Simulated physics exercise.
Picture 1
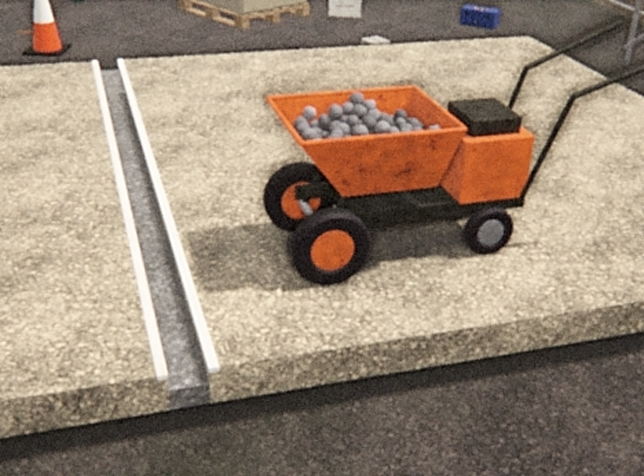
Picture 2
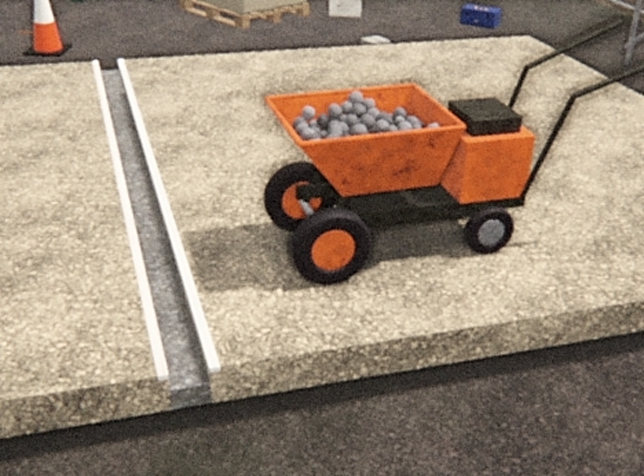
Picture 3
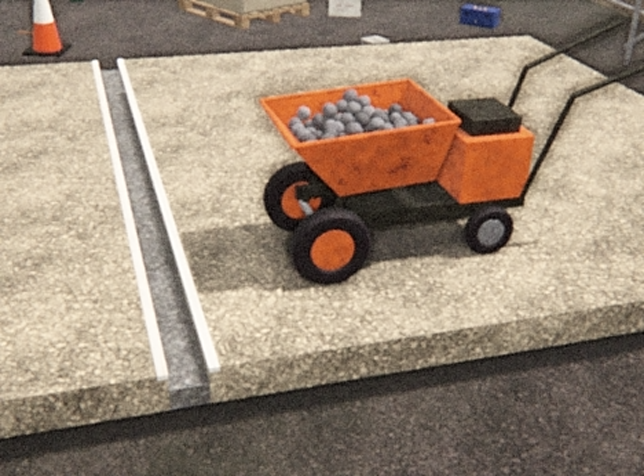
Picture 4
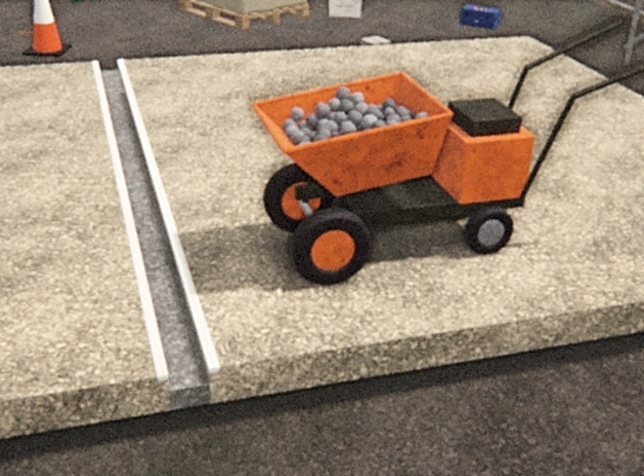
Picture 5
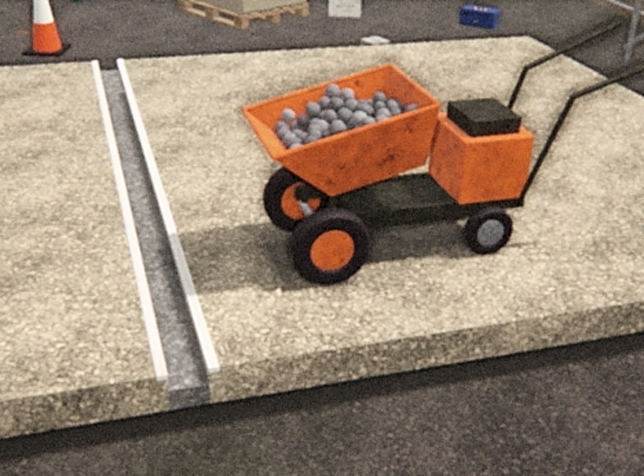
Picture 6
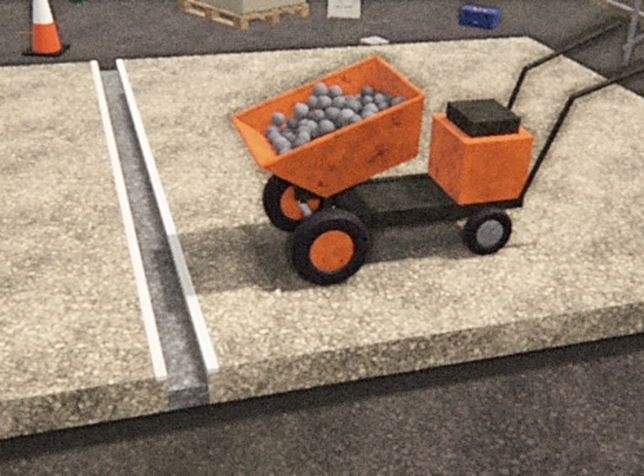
At the start, an orange power barrow loaded with round grey cobbles stands level on a pale slab, to the right of a narrow, white-edged trench. The skip then begins to tip slightly leftward, and its tilt steadily increases until it is clearly angled, with the cobbles still inside and the wheels staying put.
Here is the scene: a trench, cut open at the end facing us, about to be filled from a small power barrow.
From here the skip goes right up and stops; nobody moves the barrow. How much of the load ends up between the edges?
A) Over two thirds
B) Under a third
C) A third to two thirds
Option C: A third to two thirds.
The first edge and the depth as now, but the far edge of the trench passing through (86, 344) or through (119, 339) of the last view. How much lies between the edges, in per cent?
The first try lands around 80 %, the second around 70 %.
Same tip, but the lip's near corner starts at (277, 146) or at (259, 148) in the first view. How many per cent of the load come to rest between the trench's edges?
Around 40 % the first time and around 30 % the second.
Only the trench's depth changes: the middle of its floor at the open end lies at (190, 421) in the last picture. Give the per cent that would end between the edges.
It works out to some 70 per cent.
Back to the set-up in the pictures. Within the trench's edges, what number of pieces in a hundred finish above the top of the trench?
It works out at about 65 percent.
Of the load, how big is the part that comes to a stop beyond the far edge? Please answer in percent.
Some 25 per cent.
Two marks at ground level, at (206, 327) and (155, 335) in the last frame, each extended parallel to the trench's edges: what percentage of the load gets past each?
Roughly 80 and 20 %.
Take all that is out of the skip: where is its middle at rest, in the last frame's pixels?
Somewhere close to (160, 269) in the last picture.
Shortly afterwards, skip tipped steeply; the whole lot in the skip.
Next, skip tipped steeply; all but a few in the skip; only a few short of the trench; only a few in or heaped over the trench; only a few falling.
Some moments later, skip tipped right over; near a quarter in the skip; a little short of the trench; near half in or heaped over the trench; a little beyond it; only a few falling.
In the end, skip tipped right over; a little in the skip; near a quarter short of the trench; near half in or heaped over the trench; near a quarter beyond it.
